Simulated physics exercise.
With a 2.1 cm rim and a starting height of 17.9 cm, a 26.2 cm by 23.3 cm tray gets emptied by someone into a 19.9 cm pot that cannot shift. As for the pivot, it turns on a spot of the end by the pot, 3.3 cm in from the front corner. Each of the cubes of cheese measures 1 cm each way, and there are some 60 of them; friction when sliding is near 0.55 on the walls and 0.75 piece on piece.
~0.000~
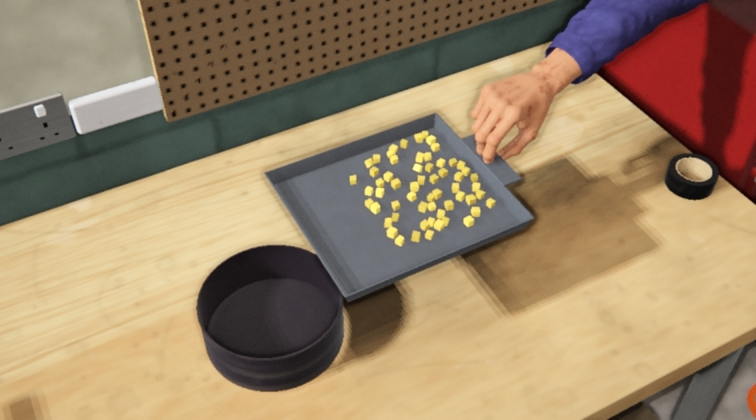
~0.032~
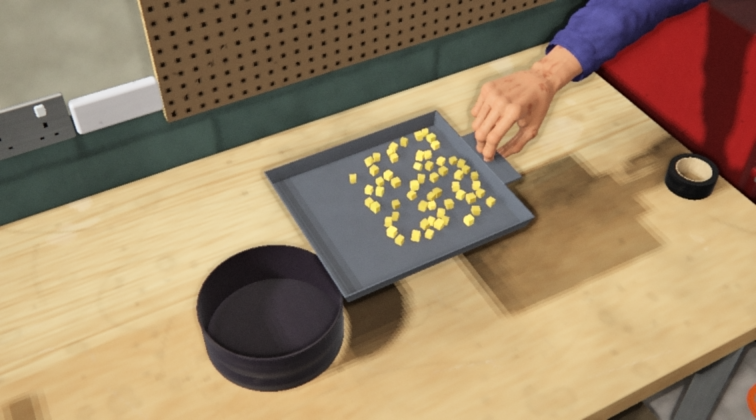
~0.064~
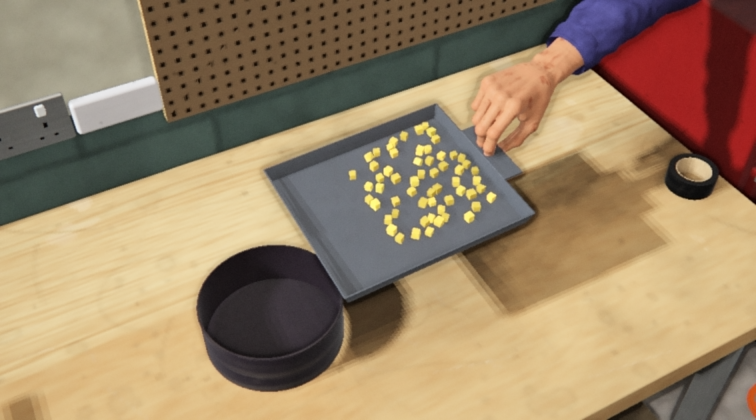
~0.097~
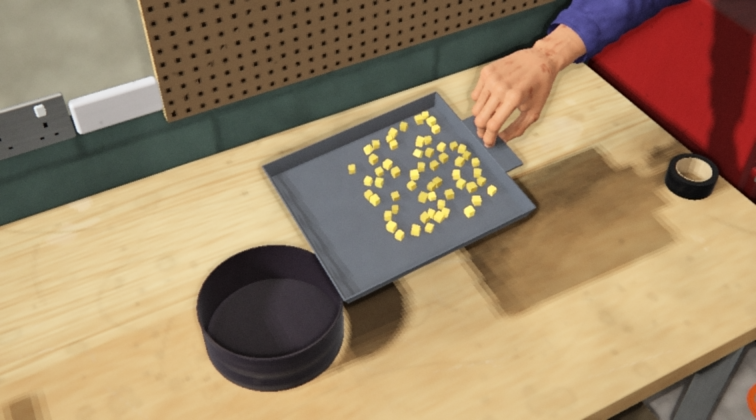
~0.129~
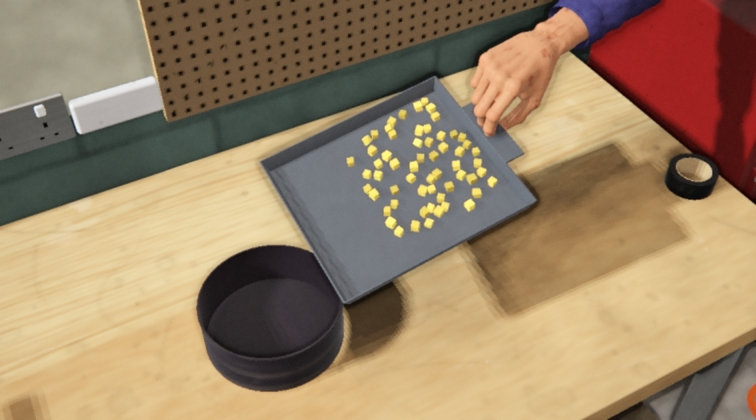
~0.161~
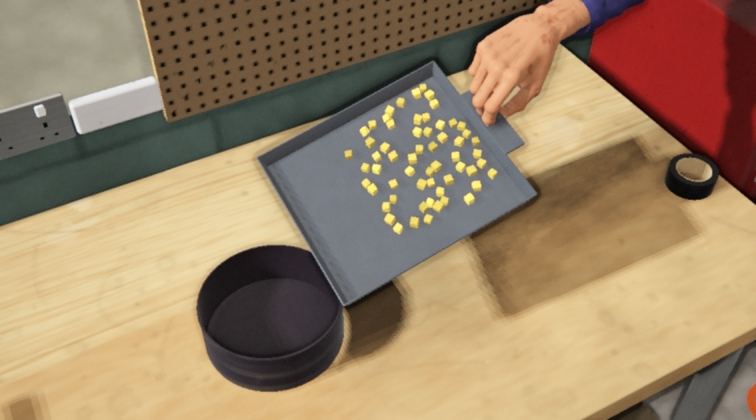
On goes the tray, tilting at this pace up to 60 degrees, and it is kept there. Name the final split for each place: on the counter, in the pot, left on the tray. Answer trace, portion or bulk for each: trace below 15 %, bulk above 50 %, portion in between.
Counter: Bulk. Pot: Trace. Tray: Portion.
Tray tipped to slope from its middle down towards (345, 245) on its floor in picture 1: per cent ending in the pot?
The share comes to about 10 in a hundred.
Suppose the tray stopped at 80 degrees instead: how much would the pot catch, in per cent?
About 0 in a hundred would end up in the pot.
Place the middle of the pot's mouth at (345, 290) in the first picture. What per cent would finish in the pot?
Something like 0 per cent would settle in it.
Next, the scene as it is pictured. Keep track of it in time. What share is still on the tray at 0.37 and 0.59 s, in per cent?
Sequence: 100; 90.
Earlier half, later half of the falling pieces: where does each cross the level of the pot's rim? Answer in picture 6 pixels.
Roughly (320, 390) to start, and after that (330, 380).
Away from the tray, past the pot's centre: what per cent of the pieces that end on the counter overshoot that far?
Share: Close to 80 %.
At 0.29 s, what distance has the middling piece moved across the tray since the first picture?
Roughly 0 cm.
After 0.29 s, tilt 43 degrees; the tray holds 100 %, the pot 0 %.
After 0.37 s, tilt 56 degrees; the tray holds 100 %, the pot 0 %.
After 0.59 s, tilt 60 degrees; the tray holds 90 %, the pot 0 %.
By 2.1 s all is still; counter 75 %, pot 0 %, tray 25 %.
